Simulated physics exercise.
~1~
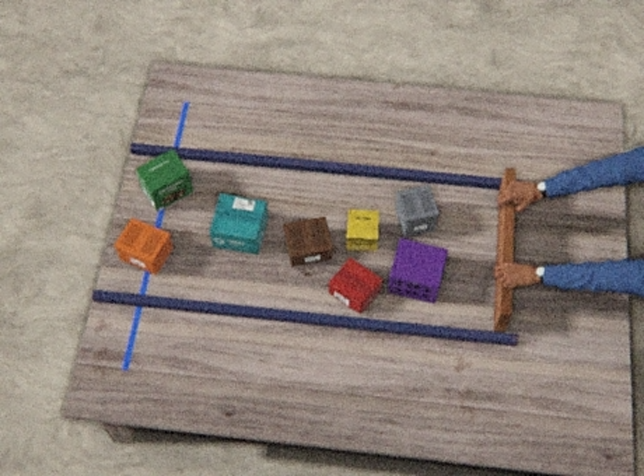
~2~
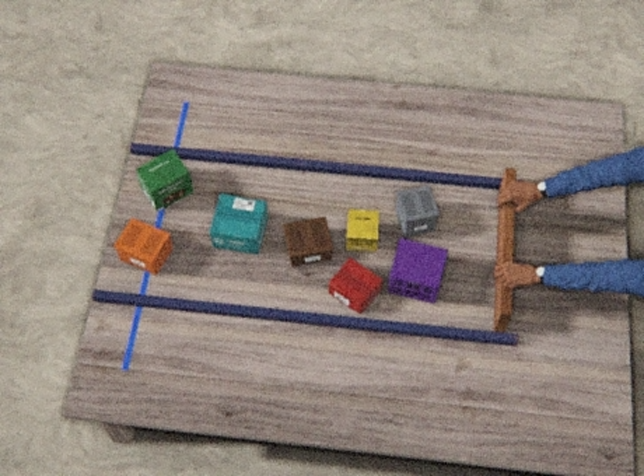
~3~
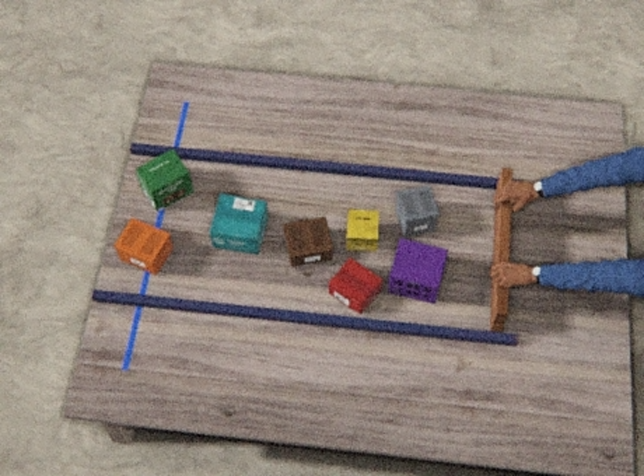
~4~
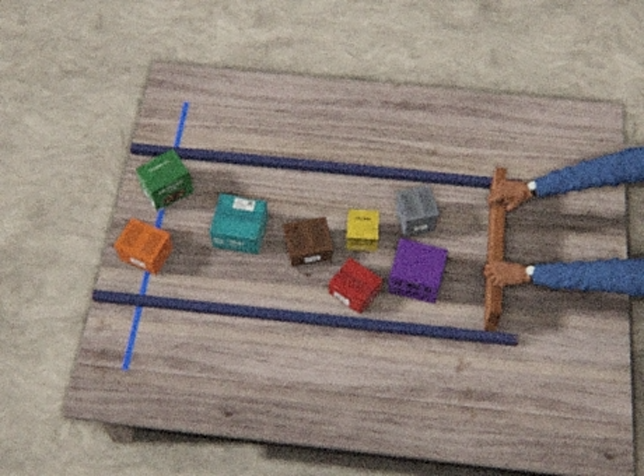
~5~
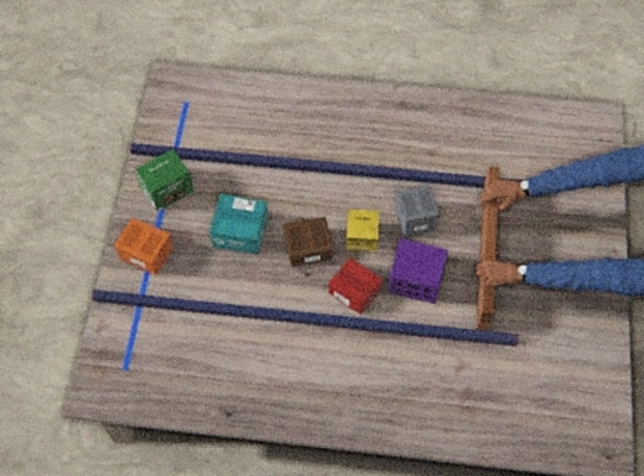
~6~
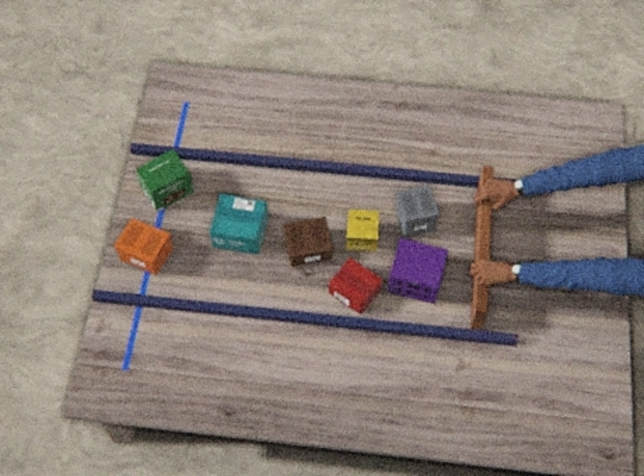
Two hands sliding a wooden plank slowly left between dark battens, while eight colourful boxes ahead of it stay still.
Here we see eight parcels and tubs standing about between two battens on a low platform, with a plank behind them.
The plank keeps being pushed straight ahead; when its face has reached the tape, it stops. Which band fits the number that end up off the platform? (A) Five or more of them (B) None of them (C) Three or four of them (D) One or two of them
A, five or more of them.
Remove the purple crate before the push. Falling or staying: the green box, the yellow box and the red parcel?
In that case the green box winds up down, the yellow box stays where it is, and the red parcel stays where it is.
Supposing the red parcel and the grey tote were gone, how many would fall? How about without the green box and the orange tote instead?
Fallen: 4 in the first try, 3 in the other.
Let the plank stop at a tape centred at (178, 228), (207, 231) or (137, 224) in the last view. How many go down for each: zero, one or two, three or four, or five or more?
In order: Either three or four, then one or two, then five or over.
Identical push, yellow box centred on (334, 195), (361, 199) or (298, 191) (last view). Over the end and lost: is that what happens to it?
In turn it falls; tumbles off; comes down.
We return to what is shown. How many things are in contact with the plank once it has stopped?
Counting them up gives 2.
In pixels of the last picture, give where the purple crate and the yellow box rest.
About (126, 245), and the other about (117, 208).
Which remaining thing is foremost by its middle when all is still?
It's the yellow box that ends nearest.
Soon after, none off yet; orange tote at rest near (145, 247); green box at rest near (165, 181); turquoise parcel displaced a little near (220, 220).
In the end, the number that fall off is five or more; gone, red parcel, brown tote, turquoise parcel, green box and orange tote.
